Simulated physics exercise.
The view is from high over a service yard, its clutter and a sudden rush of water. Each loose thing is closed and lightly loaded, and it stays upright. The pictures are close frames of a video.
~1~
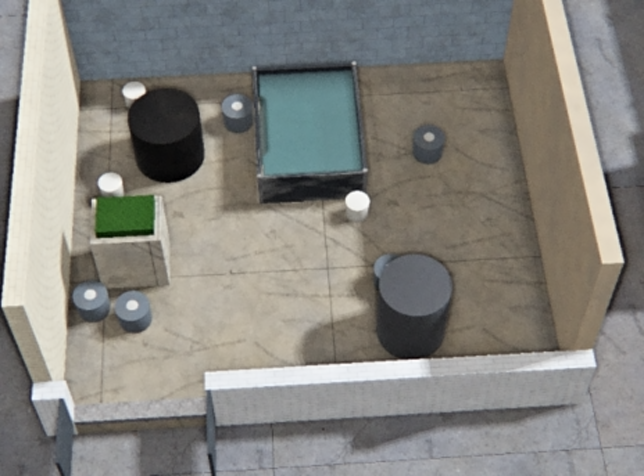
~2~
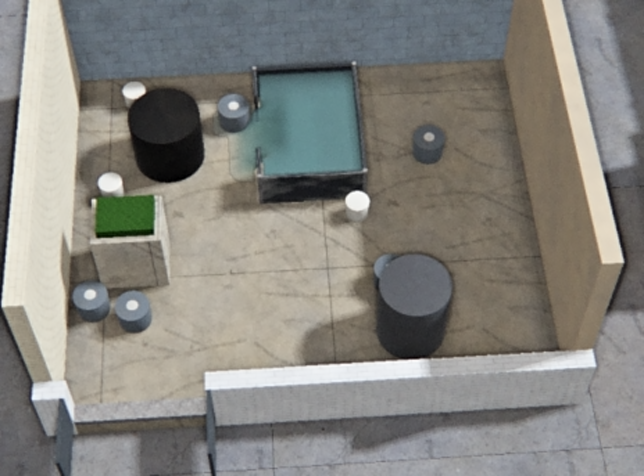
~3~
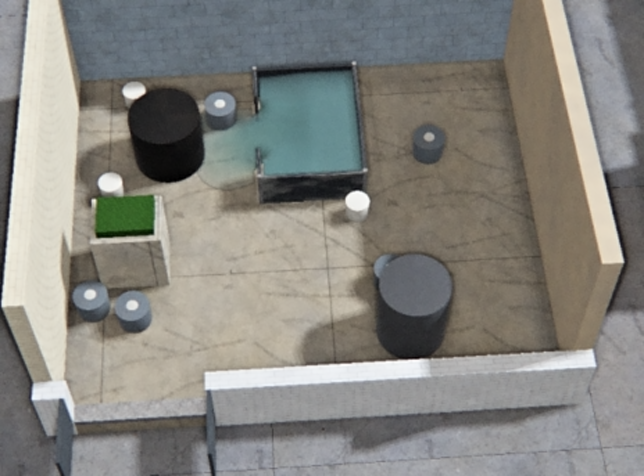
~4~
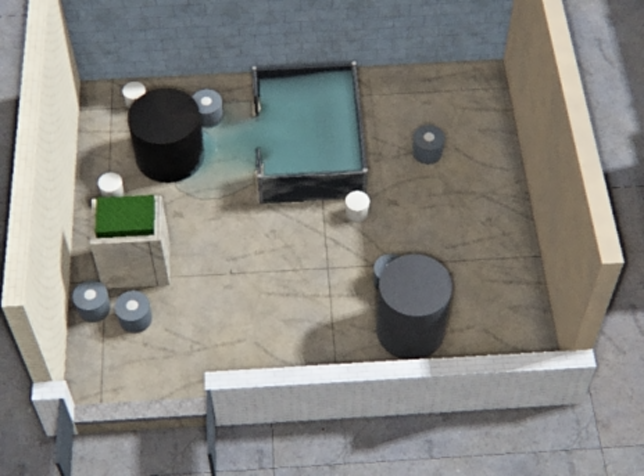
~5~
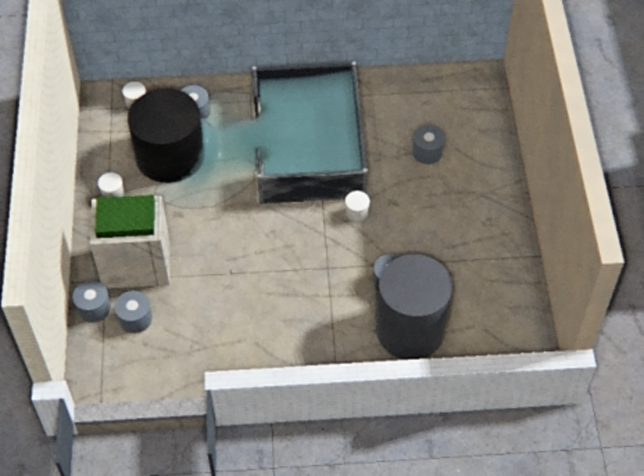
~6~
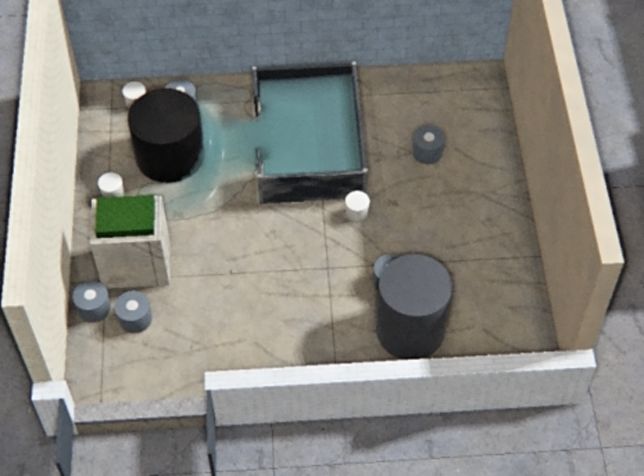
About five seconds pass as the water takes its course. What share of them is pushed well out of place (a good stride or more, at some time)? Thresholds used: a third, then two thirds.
Share: A third up to two thirds.
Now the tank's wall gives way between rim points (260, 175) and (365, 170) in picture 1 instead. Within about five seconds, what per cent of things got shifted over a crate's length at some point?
Roughly 20 in a hundred.
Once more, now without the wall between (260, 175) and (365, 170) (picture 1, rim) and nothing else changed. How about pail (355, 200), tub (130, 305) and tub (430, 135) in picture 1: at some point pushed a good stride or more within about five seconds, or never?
In turn: Moved that far, stayed within it, stayed within it.
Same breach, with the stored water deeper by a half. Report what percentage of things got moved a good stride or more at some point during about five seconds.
I'd put it near 50 per cent of the loose things.
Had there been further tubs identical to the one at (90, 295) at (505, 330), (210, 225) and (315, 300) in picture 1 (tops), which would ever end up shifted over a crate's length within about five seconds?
Listed in order: Hardly budges, displaced, then hardly budges.
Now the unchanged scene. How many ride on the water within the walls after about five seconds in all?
The total is 2.
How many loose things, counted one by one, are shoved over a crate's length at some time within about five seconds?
4.
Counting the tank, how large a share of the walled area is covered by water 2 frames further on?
I reckon around 20 per cent.
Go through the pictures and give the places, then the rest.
The first picture shows a tub at (237, 106) rests on the ground; a tub at (391, 268) rests on the ground; 0 of 8 have shifted.
The second picture shows a tub at (233, 106), on the bottom, close to its start; a tub at (391, 268), on the bottom; 1 of 8 have shifted.
The third picture shows a tub at (220, 104), on the bottom, close to its start; a tub at (391, 268) rests on the ground; 1 of 8 have shifted.
The fourth picture shows a tub at (206, 101) rests on the ground, a stride from its start; a tub at (391, 268), on the bottom; 1 of 8 have shifted.
The fifth picture shows a tub at (193, 97), on the bottom, a stride from its start; a tub at (391, 268), on the bottom; 1 of 8 have shifted.
The sixth picture shows a tub at (180, 91) rests on the ground, a stride from its start; a tub at (391, 268), on the bottom; 1 of 8 have shifted.
A moment on, 1 of 8 are well off their spots; 0 afloat.
Next, 2 of 8 are well off their spots; 2 afloat.
Later, 2 of 8 are well off their spots; 3 afloat.
In the end, 4 of 8 are well off their spots, and 4 have been at some point; 2 afloat.
